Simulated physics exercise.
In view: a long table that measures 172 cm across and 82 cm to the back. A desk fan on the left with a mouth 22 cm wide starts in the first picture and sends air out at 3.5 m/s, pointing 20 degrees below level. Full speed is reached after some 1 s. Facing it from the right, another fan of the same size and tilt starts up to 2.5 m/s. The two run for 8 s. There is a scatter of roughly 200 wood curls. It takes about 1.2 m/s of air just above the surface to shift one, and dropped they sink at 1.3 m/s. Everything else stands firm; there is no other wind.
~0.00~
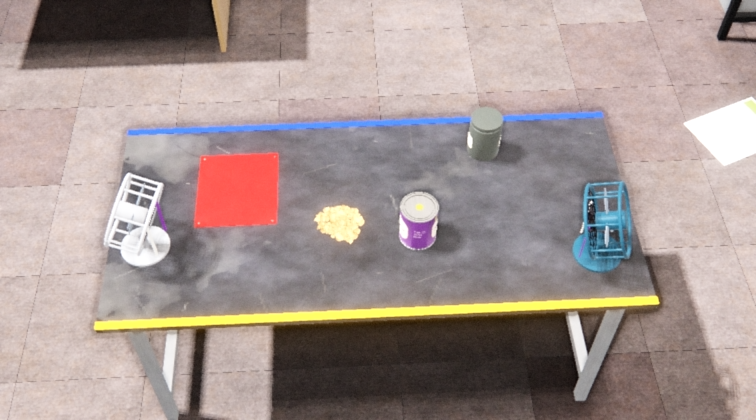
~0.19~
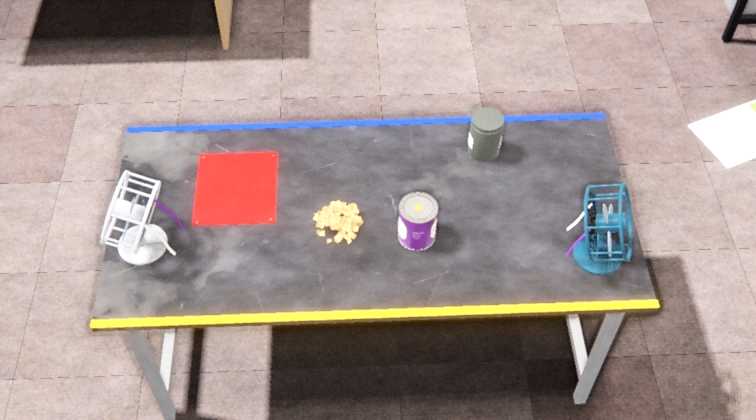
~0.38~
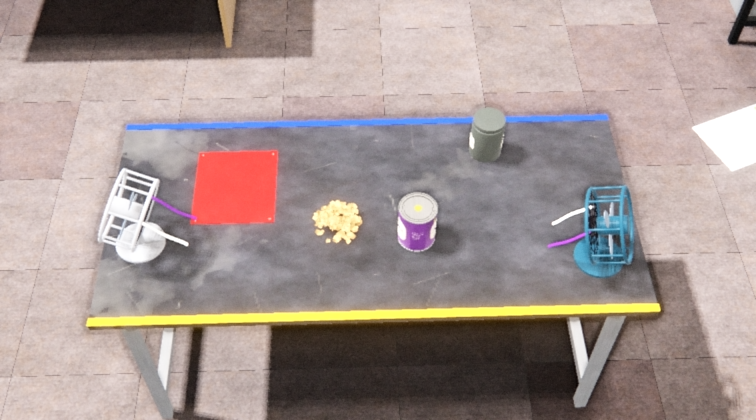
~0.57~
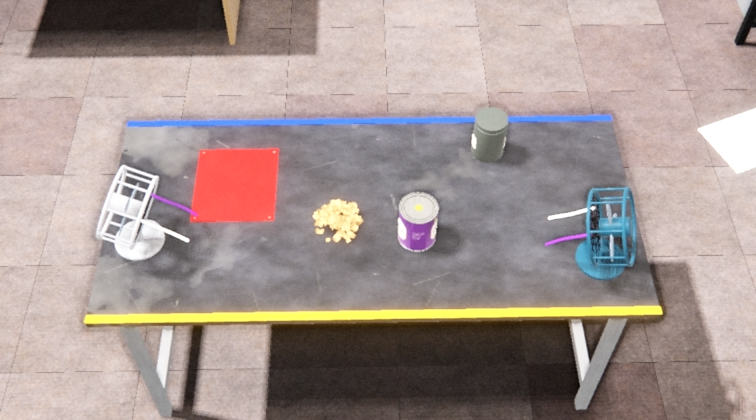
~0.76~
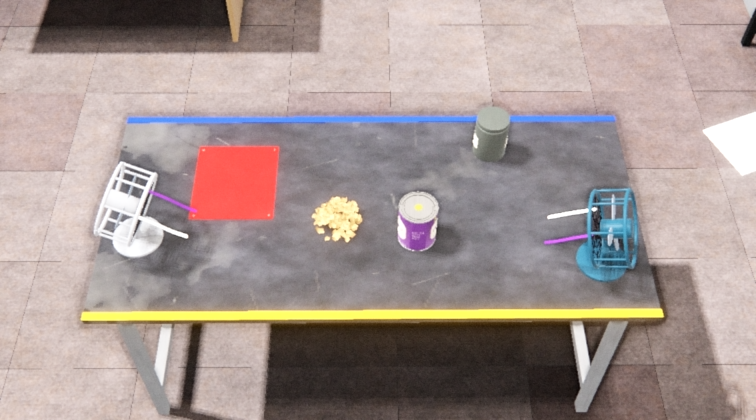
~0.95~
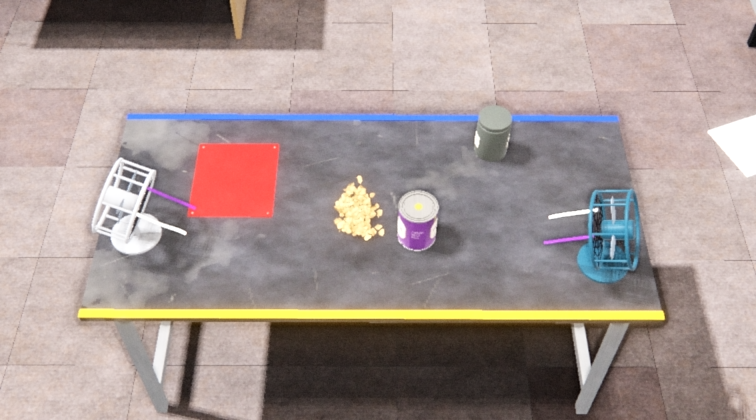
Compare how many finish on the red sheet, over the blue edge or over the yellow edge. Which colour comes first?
It is blue that takes the most.
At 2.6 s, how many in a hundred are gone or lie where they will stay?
Some 90 per cent.
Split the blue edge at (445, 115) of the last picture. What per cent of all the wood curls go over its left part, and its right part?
About 80 % left and 20 % right.
After 1.6 s the count stands so, 72 % are over the blue edge, 0 % over the yellow edge and 0 % on the red sheet; the middle of those left on the top is near (430, 201).
After 2.6 s the count stands so, 88 % are over the blue edge, 0 % over the yellow edge and 0 % on the red sheet.
After 4.4 s the count stands so, 98 % are over the blue edge, 0 % over the yellow edge and 0 % on the red sheet.
After 8.0 s, at the end, 100 % are over the blue edge, 0 % over the yellow edge and 0 % on the red sheet.
